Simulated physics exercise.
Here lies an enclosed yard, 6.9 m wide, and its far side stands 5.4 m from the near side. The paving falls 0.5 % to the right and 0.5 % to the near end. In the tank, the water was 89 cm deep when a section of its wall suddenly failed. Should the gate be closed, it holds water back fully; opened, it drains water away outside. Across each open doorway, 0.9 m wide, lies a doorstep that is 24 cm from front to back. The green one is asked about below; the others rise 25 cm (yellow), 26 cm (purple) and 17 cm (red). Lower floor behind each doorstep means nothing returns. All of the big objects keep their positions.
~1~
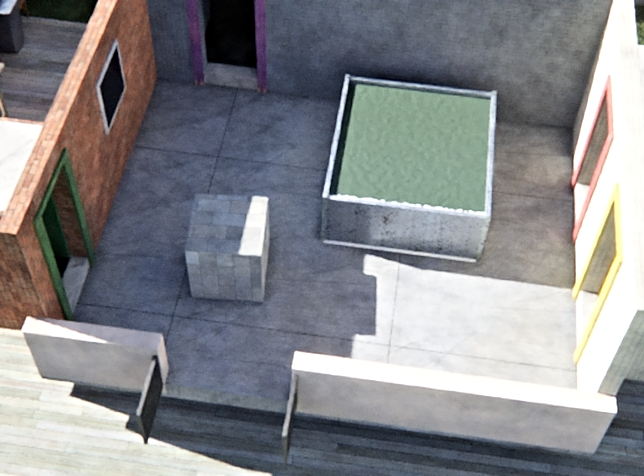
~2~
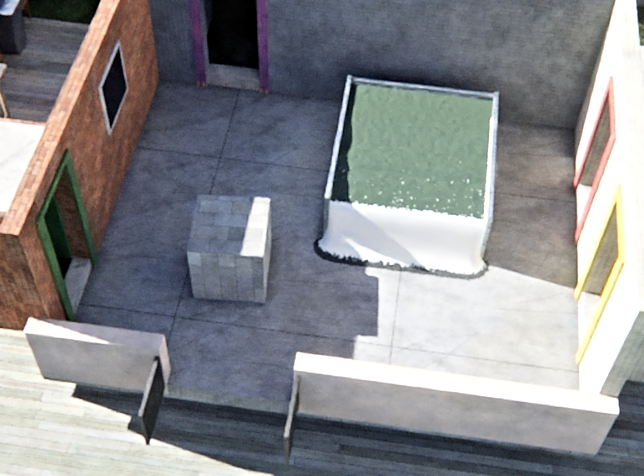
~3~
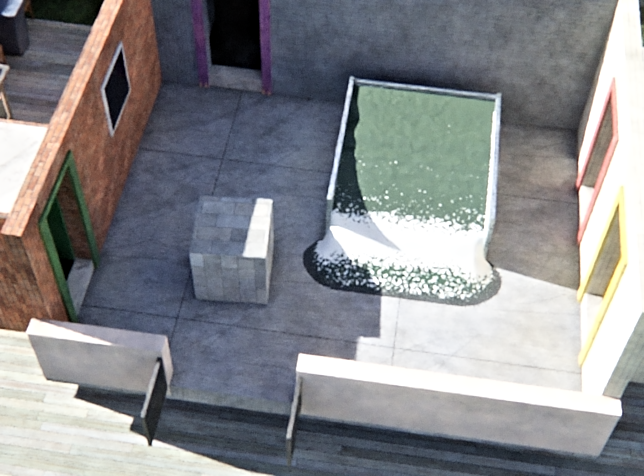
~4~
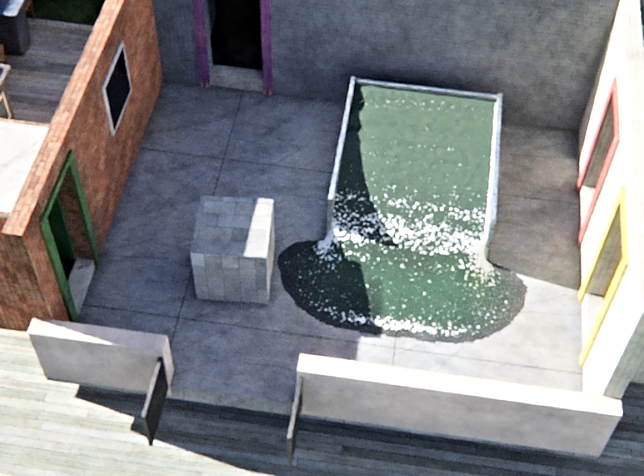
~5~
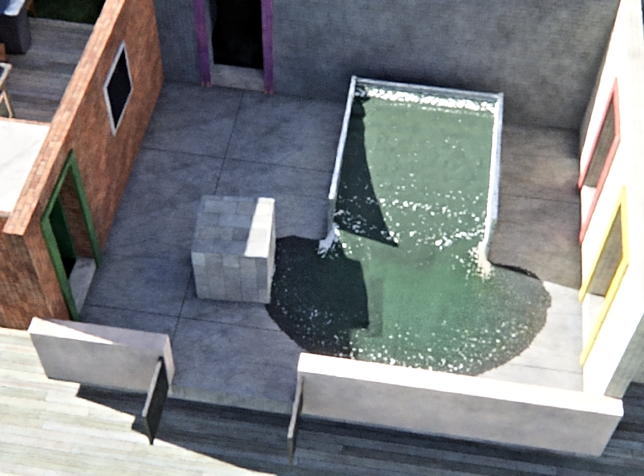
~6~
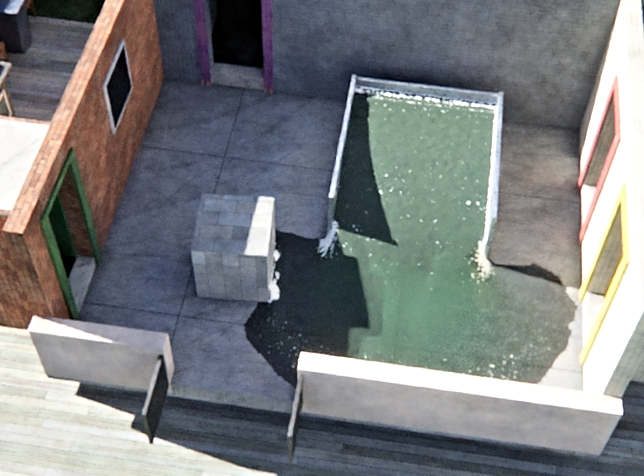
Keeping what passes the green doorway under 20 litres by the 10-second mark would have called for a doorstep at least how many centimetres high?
It would have called for about 18 cm.
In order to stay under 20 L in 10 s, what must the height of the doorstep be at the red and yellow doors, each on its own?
Close to 18 cm (red) and close to 24 cm (yellow).
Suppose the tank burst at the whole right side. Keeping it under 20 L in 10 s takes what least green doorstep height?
That way, roughly 18 cm.
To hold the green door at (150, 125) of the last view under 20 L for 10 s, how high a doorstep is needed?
13.0 cm.
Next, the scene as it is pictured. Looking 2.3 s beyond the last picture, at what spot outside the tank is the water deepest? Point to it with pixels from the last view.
About (567, 424).
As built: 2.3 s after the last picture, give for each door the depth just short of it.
Lab note, depth in cm: Yellow 28; purple 0; green 17; red 10.
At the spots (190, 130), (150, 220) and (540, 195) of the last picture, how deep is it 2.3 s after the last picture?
Some 0, 0 and 7 cm.
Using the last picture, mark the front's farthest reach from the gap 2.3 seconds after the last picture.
(66, 352).
Then, 0.7 s after the last picture water covers 35 % of the floor, deepest (58 cm) near (389, 386); it has not reached the green door.
Then, 2.3 s after the last picture water covers 55 % of the floor, deepest (48 cm) near (567, 424); 17 cm at the green door, 0 litres in over its 22 cm doorstep.
Then, 9.3 s after the last picture water covers 95 % of the floor, deepest (18 cm) near (581, 366); 7 cm at the green door, 7 litres in over its 22 cm doorstep.
At the green door as built, the water peaked near 24 cm, 3.1 s after the last picture.
With a doorstep of 16 cm, 36 litres would have come in within the 10 s; with 21.5 cm, 8 litres. So under 20 litres takes about 18 cm.
